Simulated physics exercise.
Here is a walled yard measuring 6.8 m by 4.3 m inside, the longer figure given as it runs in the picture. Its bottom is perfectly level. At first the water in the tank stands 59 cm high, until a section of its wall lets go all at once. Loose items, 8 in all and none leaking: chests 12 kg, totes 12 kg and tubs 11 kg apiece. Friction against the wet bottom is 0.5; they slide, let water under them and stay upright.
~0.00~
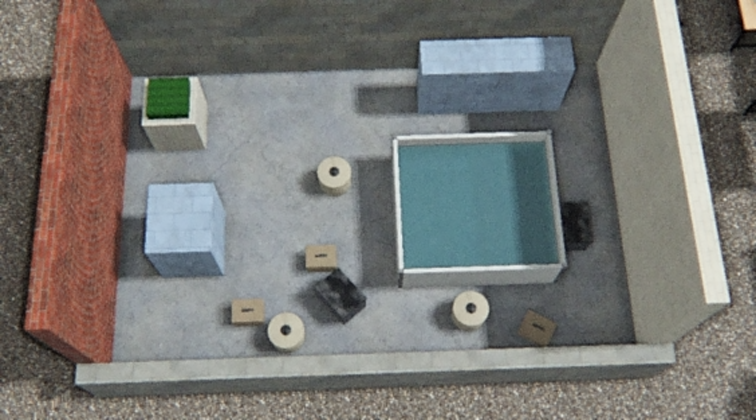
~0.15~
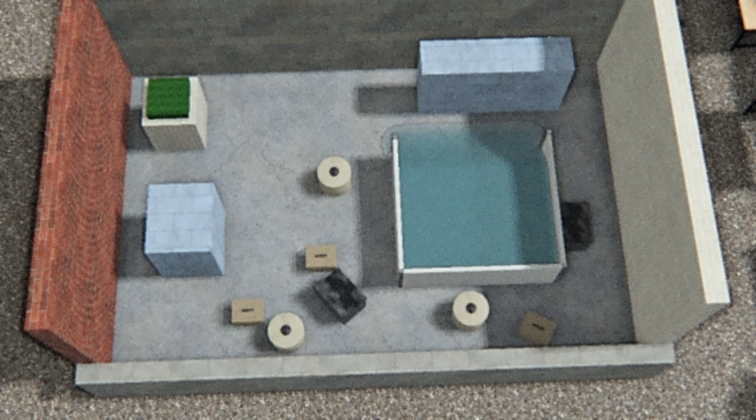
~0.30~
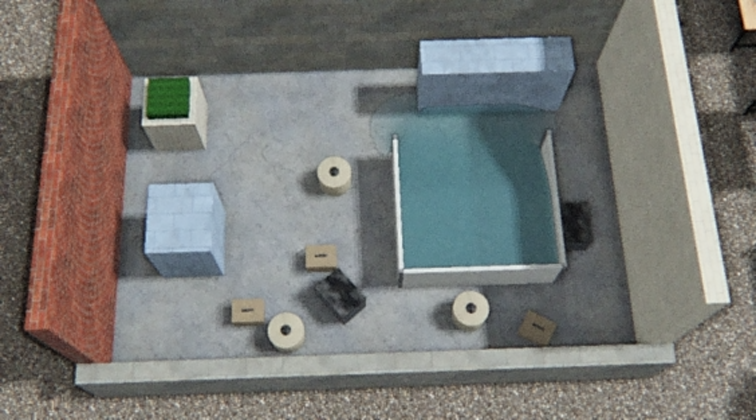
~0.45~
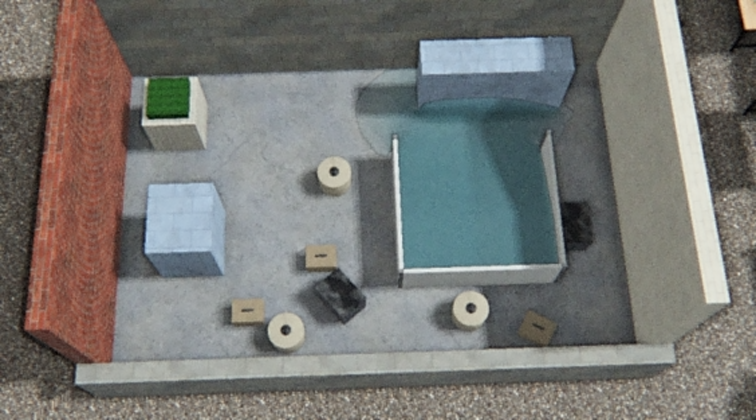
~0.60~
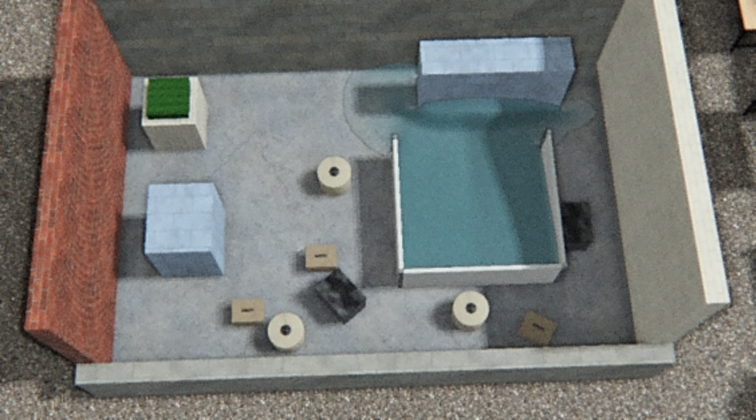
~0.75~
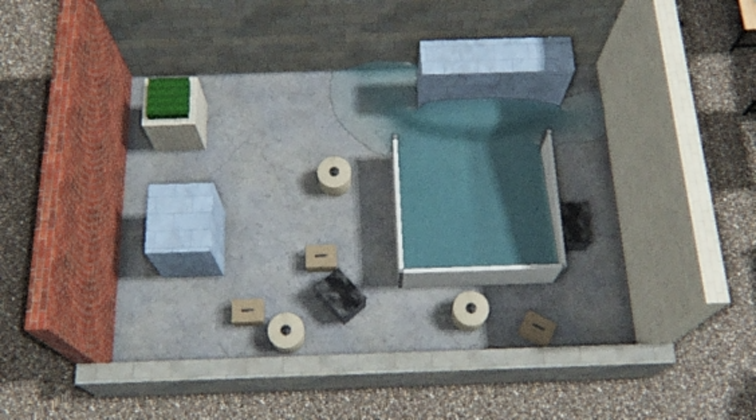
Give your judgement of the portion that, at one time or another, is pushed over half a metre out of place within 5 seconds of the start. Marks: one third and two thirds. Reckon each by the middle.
Fewer than a third.
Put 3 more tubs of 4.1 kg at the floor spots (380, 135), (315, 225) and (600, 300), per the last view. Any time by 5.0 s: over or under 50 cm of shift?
In the order asked: Farther than that, not as far, farther than that.
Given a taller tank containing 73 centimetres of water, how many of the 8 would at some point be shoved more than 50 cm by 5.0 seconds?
That would give 2.
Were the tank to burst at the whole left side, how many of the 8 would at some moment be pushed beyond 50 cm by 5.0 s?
Count: 5.
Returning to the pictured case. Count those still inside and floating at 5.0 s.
Tally: 1 of them.
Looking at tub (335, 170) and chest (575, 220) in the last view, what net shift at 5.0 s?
Taking them in turn, I get 0 cm for the first and 150 cm for the second.
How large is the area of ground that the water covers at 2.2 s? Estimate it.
My estimate is roughly 14 m2.
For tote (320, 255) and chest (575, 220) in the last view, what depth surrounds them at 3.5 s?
About 0 and 11 cm.
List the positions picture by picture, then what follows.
The first frame shows a chest at (575, 222), on the bottom; a tote at (247, 310), on the bottom; water covers 3.7 m2; 0 of 8 have shifted.
The second frame shows a chest at (575, 222), on the bottom; a tote at (247, 310) rests on the ground; 4.7 m2 under water; 0 of 8 have shifted.
The third frame shows a chest at (575, 222) rests on the ground; a tote at (247, 310) rests on the ground; water covers 5.4 m2; 0 of 8 have shifted.
The fourth frame shows a chest at (575, 222), on the bottom; a tote at (247, 310), on the bottom; water covers 6.0 m2; 0 of 8 have shifted.
The fifth frame shows a chest at (575, 222) rests on the ground; a tote at (247, 310), on the bottom; water covers 6.4 m2; 0 of 8 have shifted.
The sixth frame shows a chest at (575, 222), on the bottom; a tote at (247, 310) rests on the ground; 6.9 m2 under water; 0 of 8 have shifted.
After 1.1 s 0 of 8 are over 50 cm from their spots; 0 afloat.
After 2.2 s 0 of 8 are over 50 cm from their spots; 1 afloat.
After 3.5 s 1 of 8 are over 50 cm from their spots; 1 afloat.
After 5.0 s 1 of 8 are over 50 cm from their spots, and 1 have been at some point; 1 afloat.
